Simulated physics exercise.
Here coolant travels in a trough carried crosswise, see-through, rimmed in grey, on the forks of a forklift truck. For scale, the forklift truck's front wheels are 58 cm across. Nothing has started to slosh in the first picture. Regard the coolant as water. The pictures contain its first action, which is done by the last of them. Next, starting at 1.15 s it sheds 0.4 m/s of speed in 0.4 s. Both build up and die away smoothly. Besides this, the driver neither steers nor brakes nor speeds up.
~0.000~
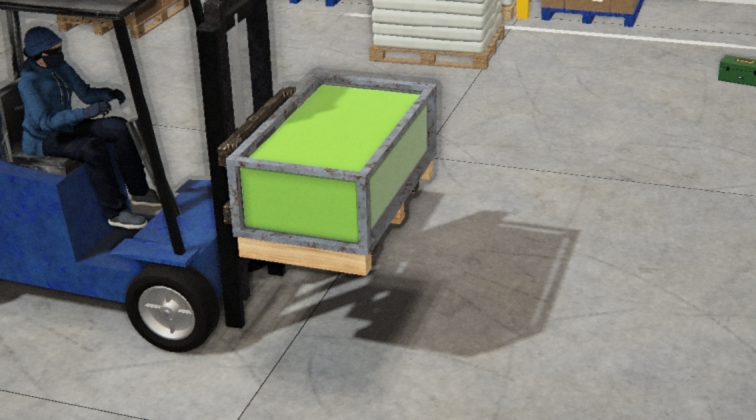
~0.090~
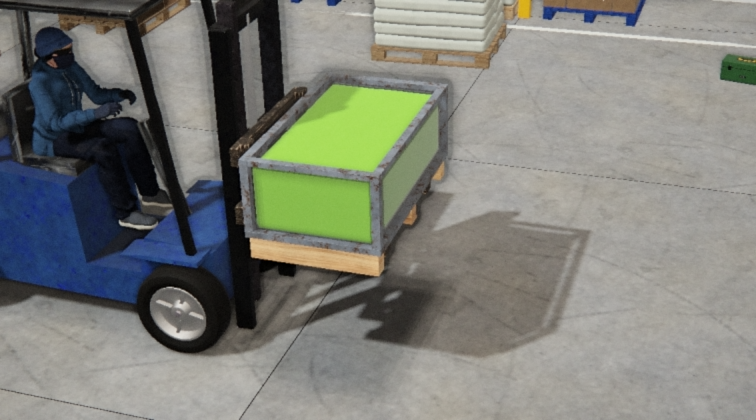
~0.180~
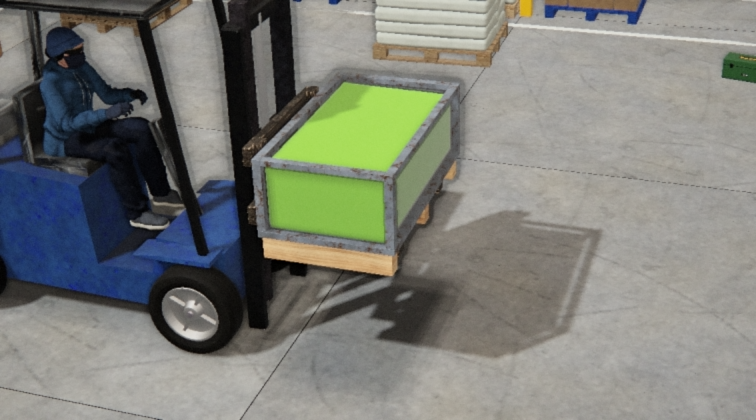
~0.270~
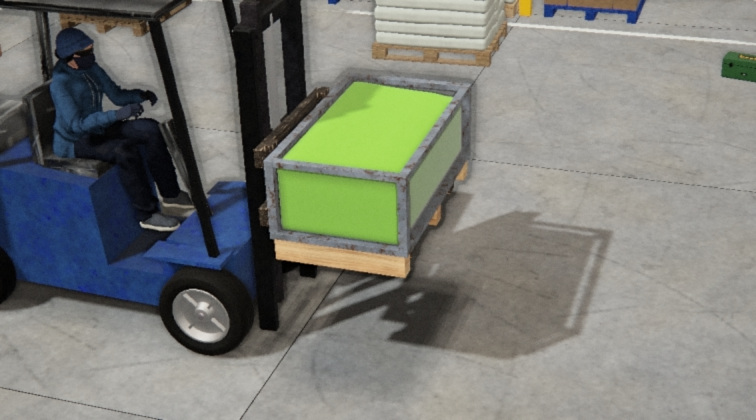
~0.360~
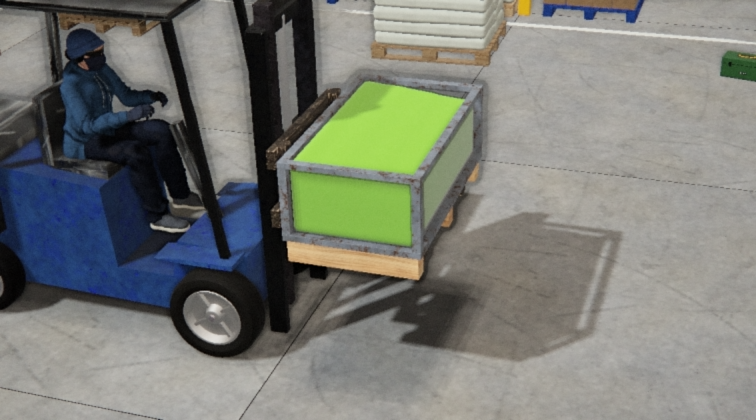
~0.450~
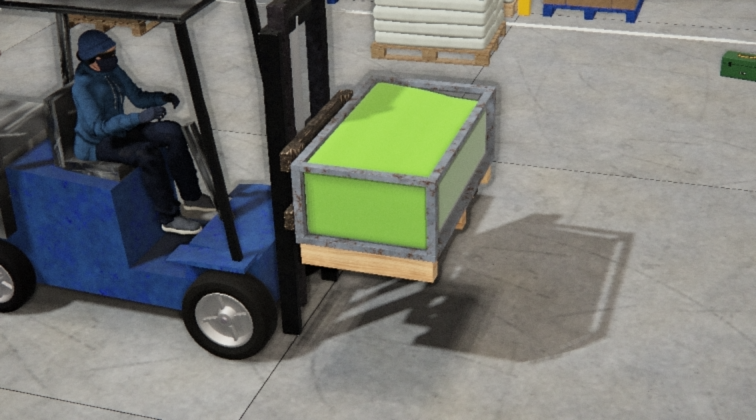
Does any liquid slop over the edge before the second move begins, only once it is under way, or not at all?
It spills not at all.
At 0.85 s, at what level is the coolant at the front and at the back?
Front 42 cm, back 38 cm.
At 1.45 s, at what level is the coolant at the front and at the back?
Height at the front is 38 cm; height at the back is 38 cm.
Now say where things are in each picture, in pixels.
In the first frame, level at the front (411, 97); level at the back (328, 89); still flat; the front is on the right, levels are read along the far wall; a wheel hub at (164, 317).
In the second frame, level at the front (423, 97); level at the back (339, 89); still flat.
In the third frame, level at the front (435, 96); level at the back (351, 88); still flat.
In the fourth frame, level at the front (446, 99); level at the back (361, 88); still flat.
In the fifth frame, level at the front (458, 102); level at the back (372, 87); rising 5° towards the back.
In the sixth frame, level at the front (471, 104); level at the back (385, 88); rising 5° towards the back; a wheel hub at (221, 324).
After 0.85 s front 41 cm, middle 39 cm, back 37 cm above the floor; no loss so far.
After 1.45 s front 39 cm, middle 39 cm, back 38 cm above the floor; no loss so far.
After 2.05 s front 36 cm, middle 40 cm, back 44 cm above the floor; no loss so far.
After 4.53 s there is no loss.
